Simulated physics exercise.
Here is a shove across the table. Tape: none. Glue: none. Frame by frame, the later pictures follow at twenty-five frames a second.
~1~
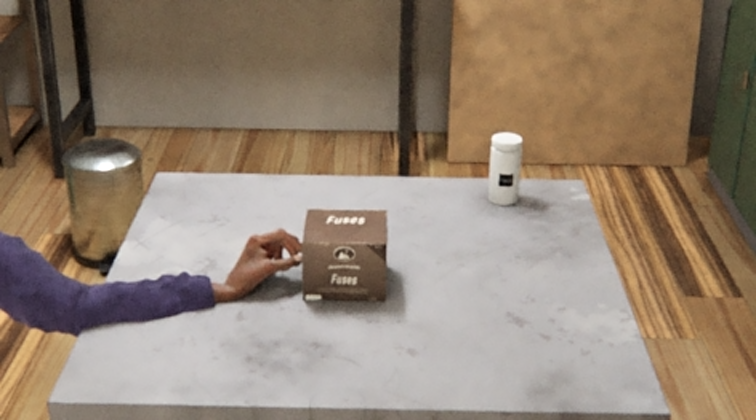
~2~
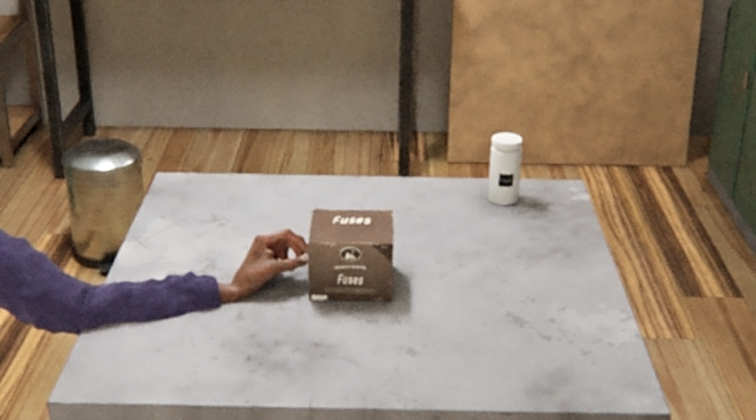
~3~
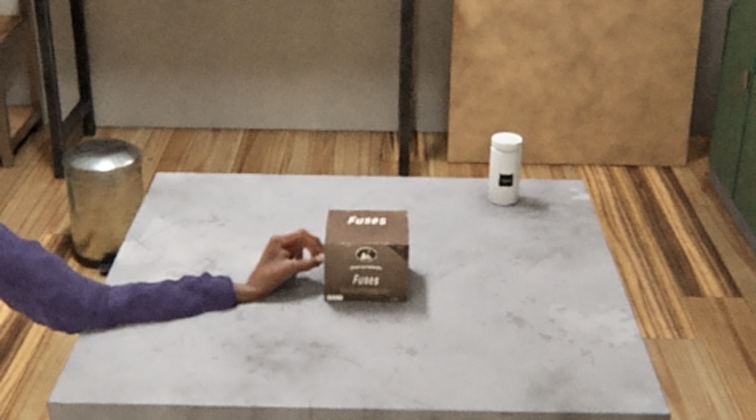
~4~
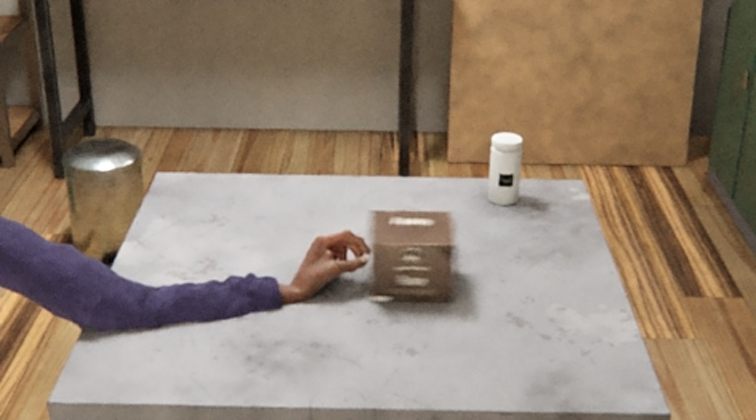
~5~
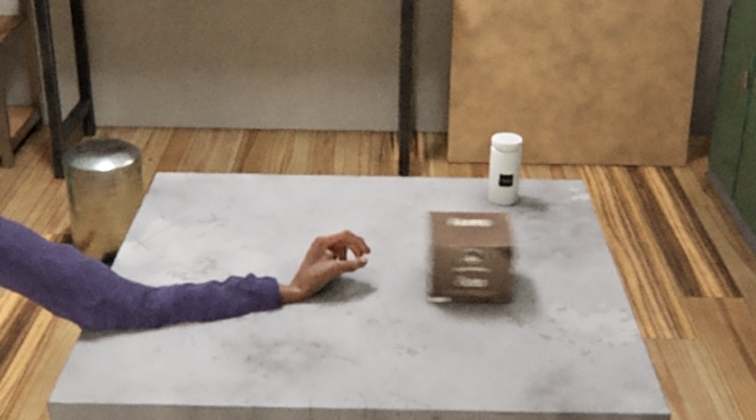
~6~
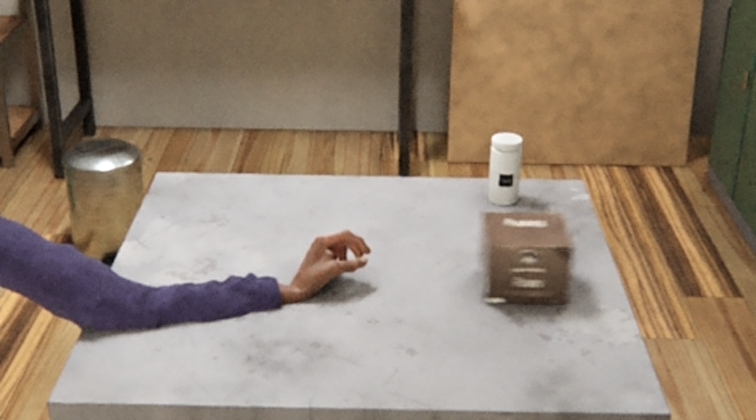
A brown box, pushed by a hand, slides right across the table, leaving the hand behind.
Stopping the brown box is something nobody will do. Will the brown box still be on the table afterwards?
It is off the table.
Then, 0.20 s later than the last frame, brown box now off the table.
Then, 0.40 s later than the last frame, things are still on the move.
Then, 0.60 s later than the last frame, as before.
When it is over, off the table, brown box.
